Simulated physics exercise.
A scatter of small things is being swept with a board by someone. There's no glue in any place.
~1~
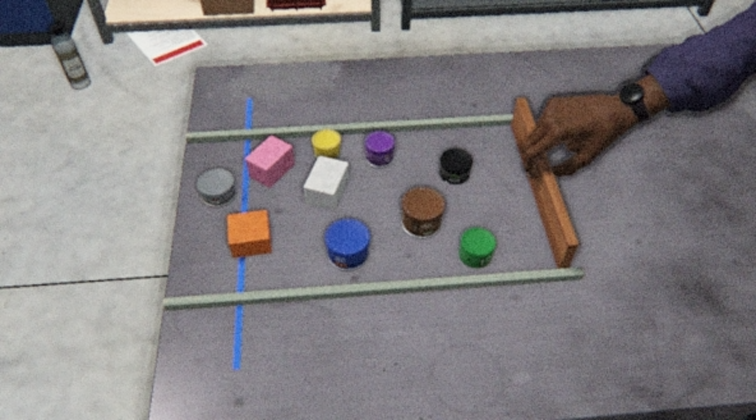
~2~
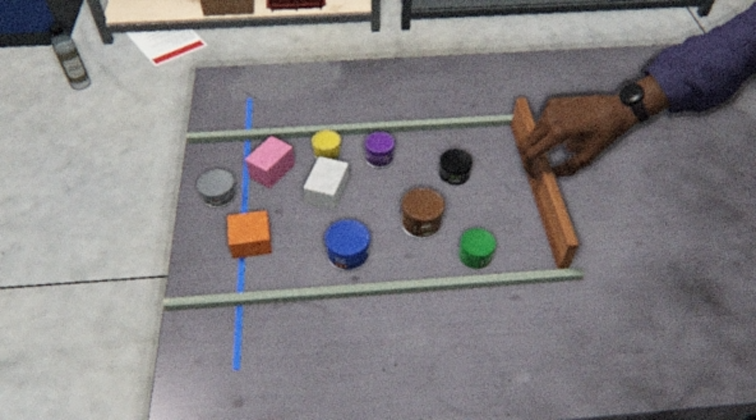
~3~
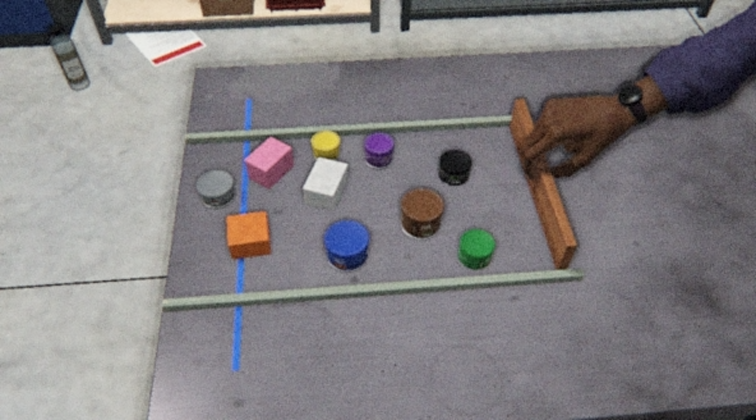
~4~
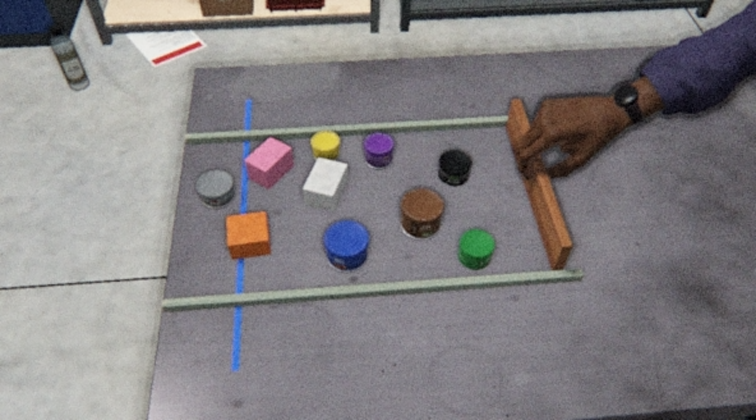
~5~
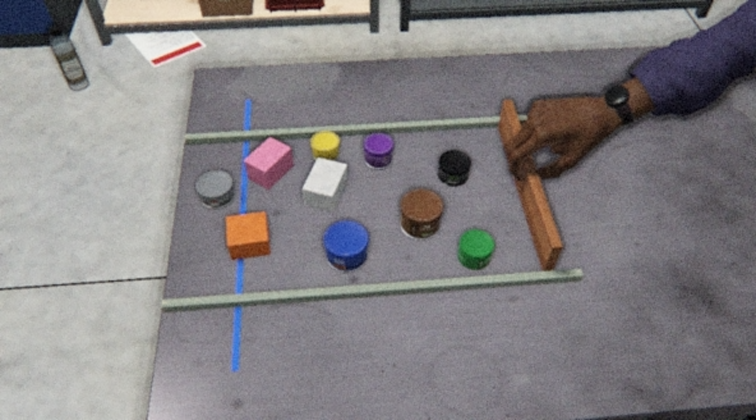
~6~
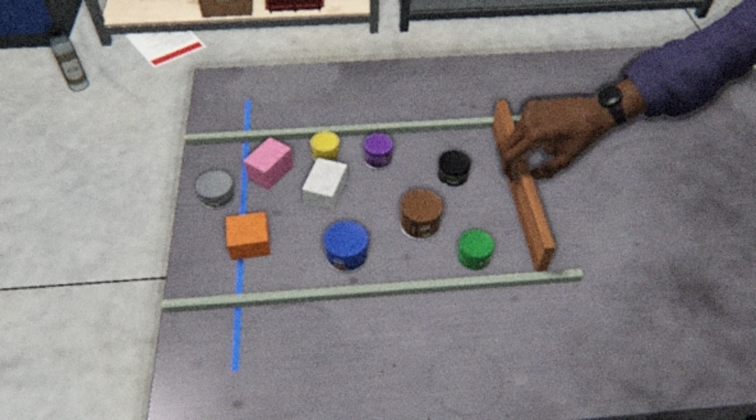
A dark-skinned hand in a purple sleeve and black watch grips a wooden board at the right of a grey tabletop, seen from above at an angle. Grey, yellow, purple, black, brown, green and blue tubs and pink, white and orange blocks lie between two pale rails, near a blue line at left. The board rests, then slides slightly left, touching nothing.
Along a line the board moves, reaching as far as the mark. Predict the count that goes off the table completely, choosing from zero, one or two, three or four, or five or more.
The count is one or two.
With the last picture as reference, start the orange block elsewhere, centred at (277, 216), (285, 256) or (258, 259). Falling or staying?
Try one it is not knocked off; try two it goes off the edge; try three it goes off the edge.
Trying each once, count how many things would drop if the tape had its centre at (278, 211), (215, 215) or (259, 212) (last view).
The counts: 0, 4 and 0.
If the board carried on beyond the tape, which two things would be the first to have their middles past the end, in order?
Those two would be the grey pot followed by the orange block.
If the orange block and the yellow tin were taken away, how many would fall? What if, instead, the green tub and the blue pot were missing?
Fallen: 1 in the first try, 1 in the other.
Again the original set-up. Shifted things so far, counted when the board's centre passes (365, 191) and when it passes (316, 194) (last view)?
7 and 9.
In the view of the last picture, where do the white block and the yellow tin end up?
The white block at (201, 205), the yellow tin at (216, 147).
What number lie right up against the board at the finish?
It ends up touching 4.
Soon after, none off yet; grey pot at rest near (216, 190); orange block at rest near (248, 236); pink block at rest near (269, 164).
After that, none off yet; grey pot displaced a little near (202, 191); orange block displaced about its own width near (214, 227); pink block displaced about its own width near (235, 170).
In the end, the number that fall off is one or two; gone, grey pot.
